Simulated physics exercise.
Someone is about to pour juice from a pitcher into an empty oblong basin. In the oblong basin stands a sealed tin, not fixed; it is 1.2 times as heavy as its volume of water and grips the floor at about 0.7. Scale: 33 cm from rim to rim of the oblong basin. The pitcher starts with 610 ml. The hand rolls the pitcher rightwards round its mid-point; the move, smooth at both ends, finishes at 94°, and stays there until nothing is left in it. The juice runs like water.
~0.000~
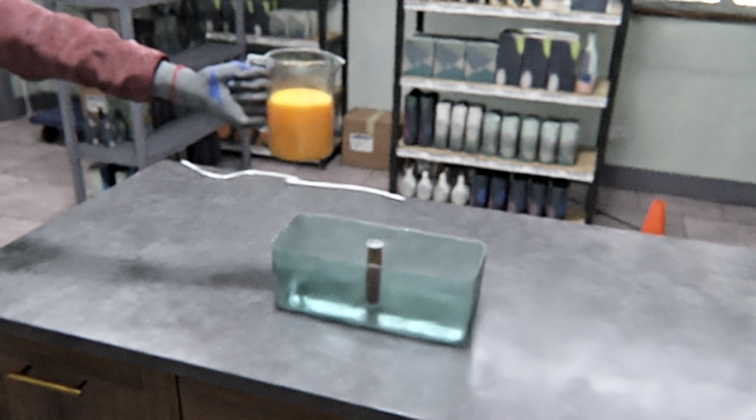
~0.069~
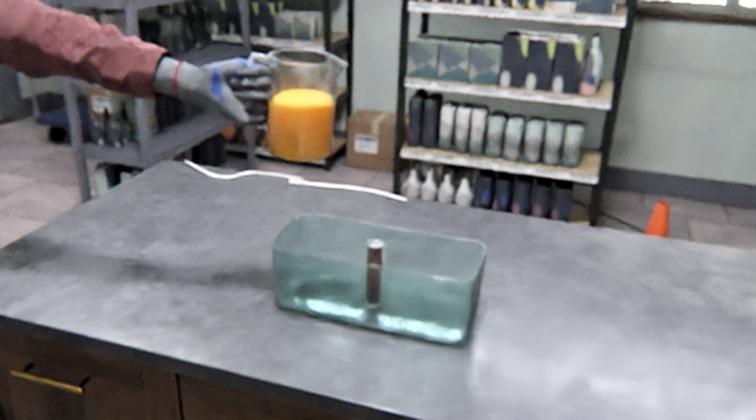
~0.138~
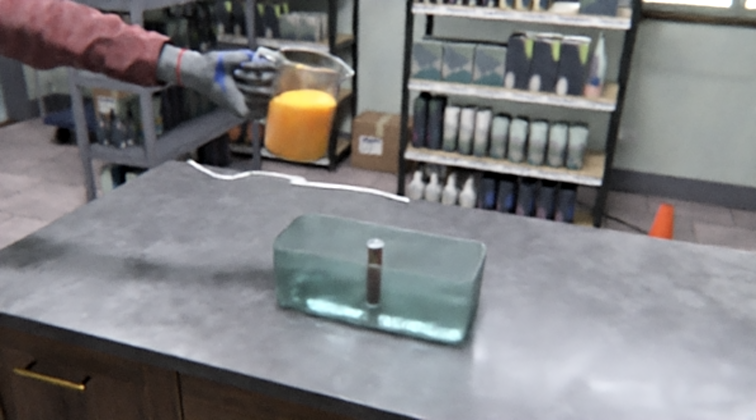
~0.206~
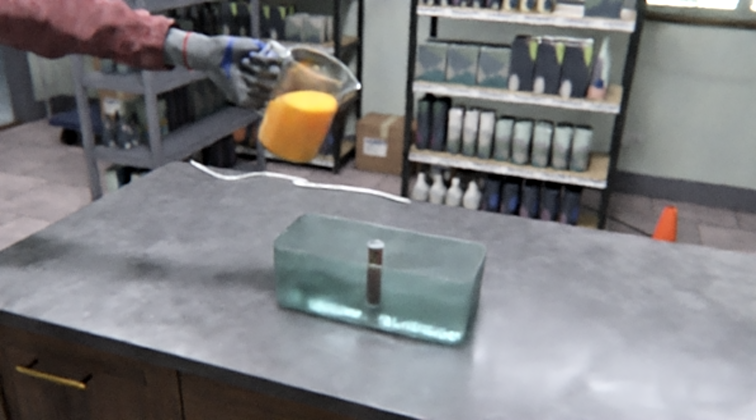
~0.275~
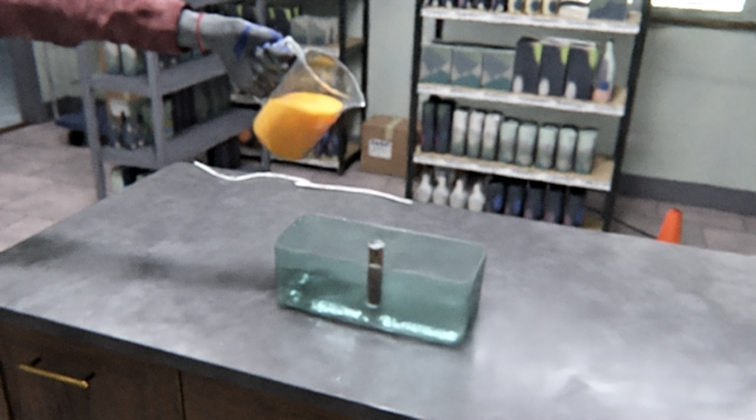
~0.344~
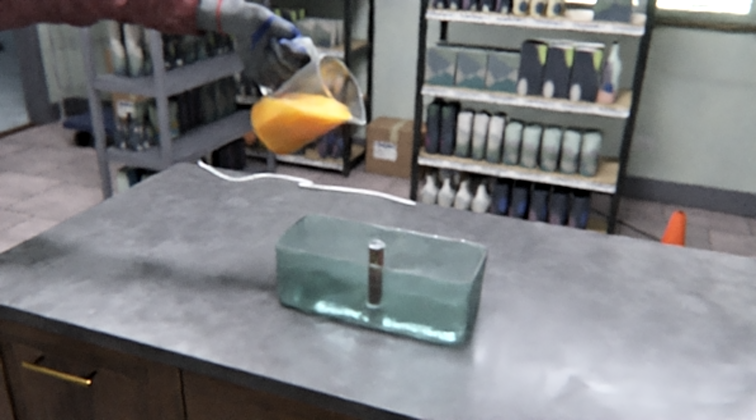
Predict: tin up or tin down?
The tin remains upright.
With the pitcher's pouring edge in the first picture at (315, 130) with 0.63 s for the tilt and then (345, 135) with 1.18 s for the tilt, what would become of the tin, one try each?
First it goes over; then it falls.
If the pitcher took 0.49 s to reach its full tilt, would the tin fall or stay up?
Then it keeps standing.
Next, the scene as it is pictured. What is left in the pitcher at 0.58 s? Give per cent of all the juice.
Some 78 per cent.
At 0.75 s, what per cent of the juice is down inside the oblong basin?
About 30 per cent.
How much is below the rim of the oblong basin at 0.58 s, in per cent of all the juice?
Some 1 per cent.
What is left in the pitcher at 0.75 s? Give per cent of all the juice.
Near 40 in a hundred.
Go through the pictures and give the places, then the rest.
In the first picture, tilt 0°; pouring edge (344, 62); surface from (274, 93) to (331, 99); the oblong basin's rim runs from (285, 229) to (481, 263); the tin's top is at (375, 247).
In the second picture, tilt 3°; pouring edge (347, 65); surface from (275, 94) to (332, 100).
In the third picture, tilt 11°; pouring edge (353, 73); surface from (276, 95) to (334, 100).
In the fourth picture, tilt 23°; pouring edge (359, 87); surface from (276, 97) to (337, 103).
In the fifth picture, tilt 38°; pouring edge (364, 105); surface from (265, 107) to (342, 107).
In the sixth picture, tilt 54°; pouring edge (364, 124); surface from (261, 100) to (350, 113).
By 0.58 s the tilt is 93° and 77 per cent is still to pour; the tin stands where it began.
By 0.75 s the tilt is 94° and 39 per cent is still to pour; the tin stands where it began.
By 0.93 s the tilt is 94° and 20 per cent is still to pour; the tin stands where it began.
By 1.13 s the tilt is 94° and 10 per cent is still to pour; the tin stands where it began.
At rest the tin stands where it began.
